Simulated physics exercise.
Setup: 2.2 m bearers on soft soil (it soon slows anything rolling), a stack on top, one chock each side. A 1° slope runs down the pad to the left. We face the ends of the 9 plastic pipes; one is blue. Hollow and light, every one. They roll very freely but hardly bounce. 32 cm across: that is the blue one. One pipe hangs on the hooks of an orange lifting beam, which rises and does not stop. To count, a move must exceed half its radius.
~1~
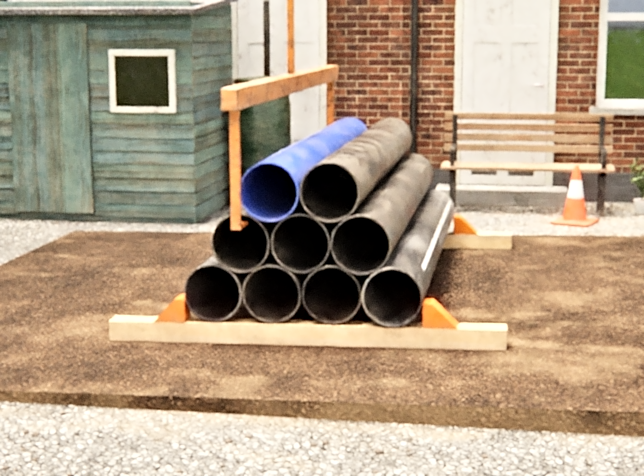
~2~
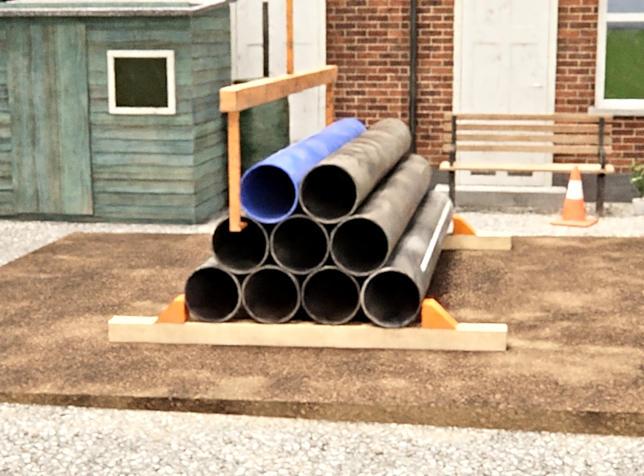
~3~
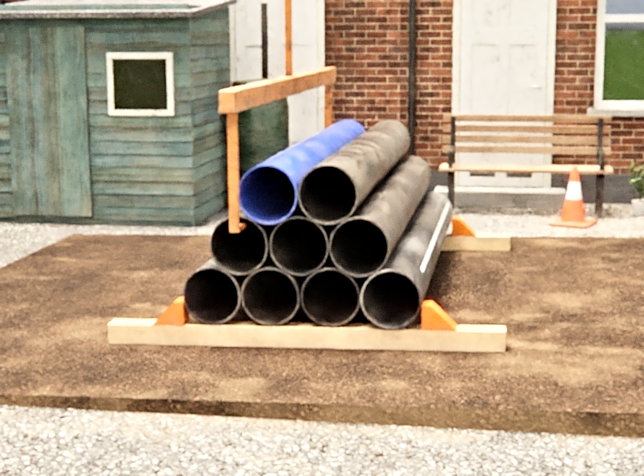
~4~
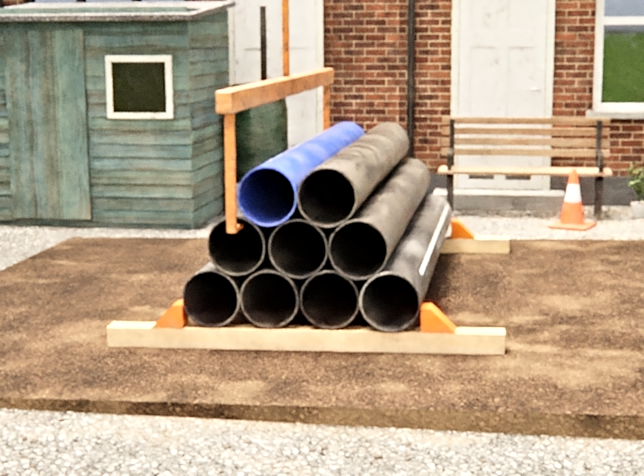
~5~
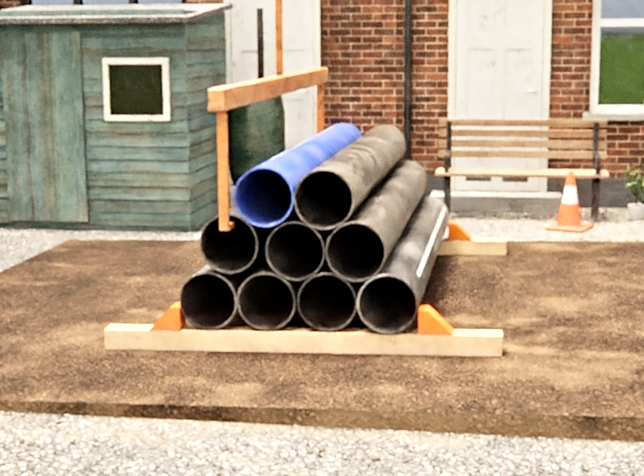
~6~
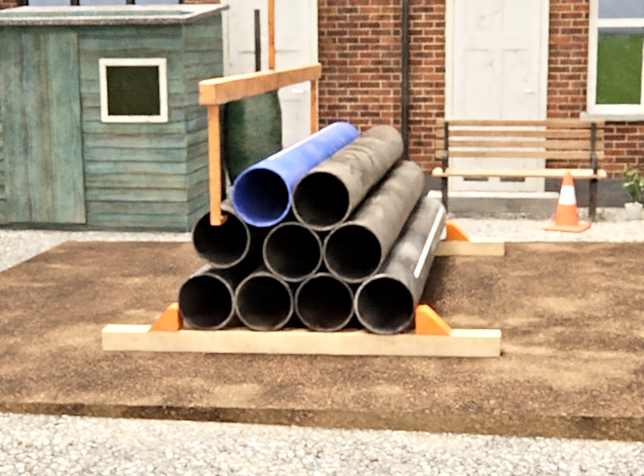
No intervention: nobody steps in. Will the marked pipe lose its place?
Pretty sure it winds up away from its original spot.
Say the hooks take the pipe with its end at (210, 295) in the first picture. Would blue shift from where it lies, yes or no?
In that scenario, blue: It happens.
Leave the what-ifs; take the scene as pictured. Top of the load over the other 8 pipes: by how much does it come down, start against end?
About 0 cm.
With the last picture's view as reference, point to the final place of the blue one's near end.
It comes to rest around (232, 252).
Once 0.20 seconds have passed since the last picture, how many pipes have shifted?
0.
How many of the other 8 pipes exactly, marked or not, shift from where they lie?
The exact total comes out at 1.
Then, 0.2 s after the last picture, blue is unmoved; 0 others dislodged.
Then, 0.3 s after the last picture, no change for blue; 0 others dislodged.
Then, 0.4 s after the last picture, blue is 5 cm further left and 4 cm lower; 0 others dislodged.
Then, 0.6 s after the last picture, blue is 17 cm further left and 26 cm lower; 1 other dislodged.
At rest (1.3 s after the last picture), blue is 16 cm further left and 28 cm lower; 1 other dislodged.
